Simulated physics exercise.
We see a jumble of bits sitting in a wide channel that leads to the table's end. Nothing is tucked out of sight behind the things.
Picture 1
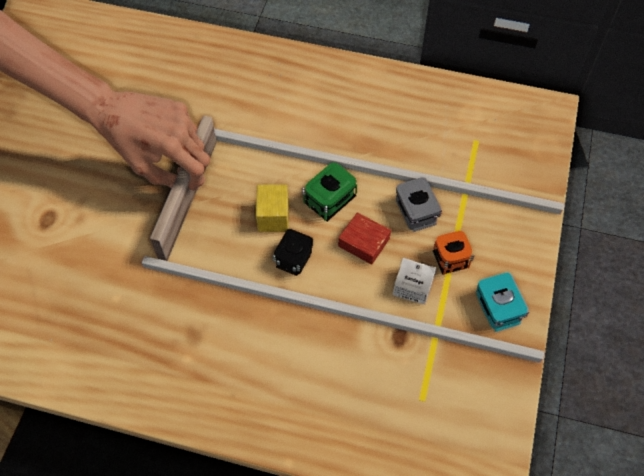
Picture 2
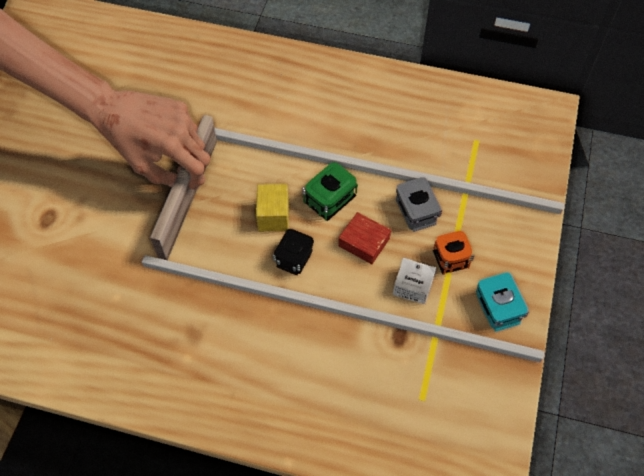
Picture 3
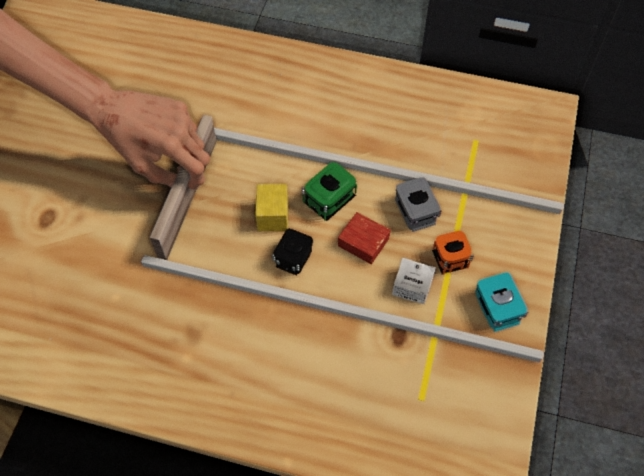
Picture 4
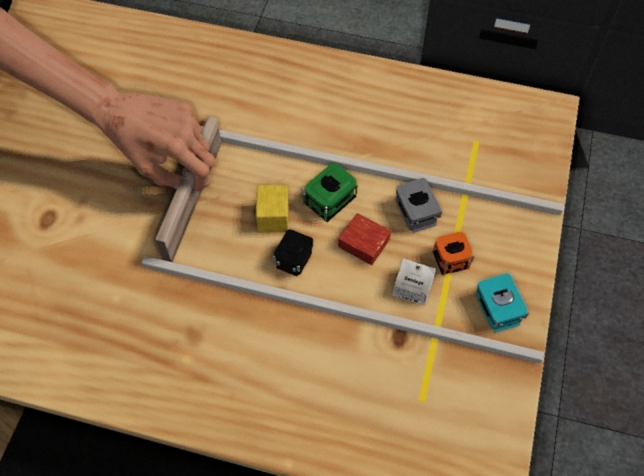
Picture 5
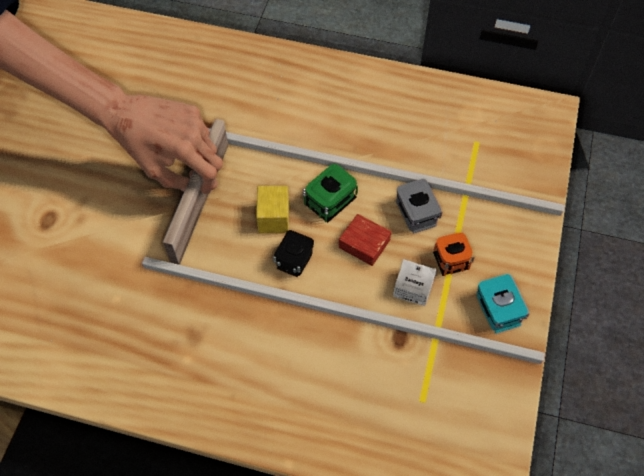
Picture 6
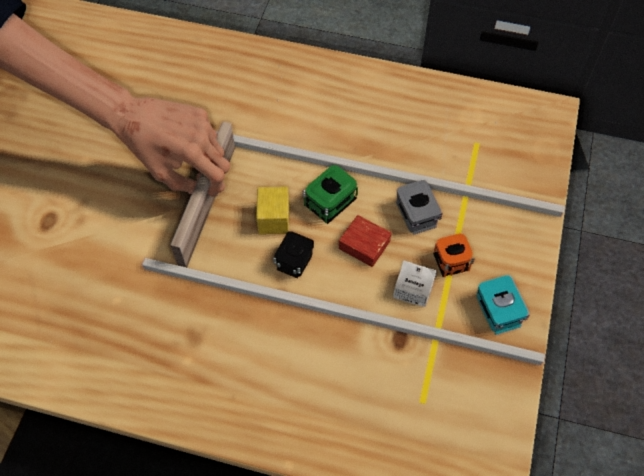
A hand holding a board slides it slightly right along a railed channel on a wooden table, the scattered coloured blocks staying still.
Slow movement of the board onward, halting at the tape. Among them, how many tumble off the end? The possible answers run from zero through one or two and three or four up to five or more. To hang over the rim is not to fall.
The push fails to knock any off.
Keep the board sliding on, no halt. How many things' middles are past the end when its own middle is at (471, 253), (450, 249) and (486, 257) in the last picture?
1; 0; 2.
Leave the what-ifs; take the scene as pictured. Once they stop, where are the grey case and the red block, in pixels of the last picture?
I'd put one close to (511, 231) and the other close to (504, 269).
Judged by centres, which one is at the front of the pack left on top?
Result: Orange case.
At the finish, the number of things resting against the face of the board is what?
Contact count: 3.
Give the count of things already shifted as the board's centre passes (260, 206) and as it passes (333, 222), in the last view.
Tally at point one: 1; at point two: 4.
Soon after, none off yet; turquoise case at rest near (501, 305); orange case at rest near (453, 255); white box at rest near (415, 284).
Then, none off yet; turquoise case at rest near (502, 306); orange case moved well along near (505, 266); white box moved about its own width near (457, 293).
At rest, the number that fall off is zero.
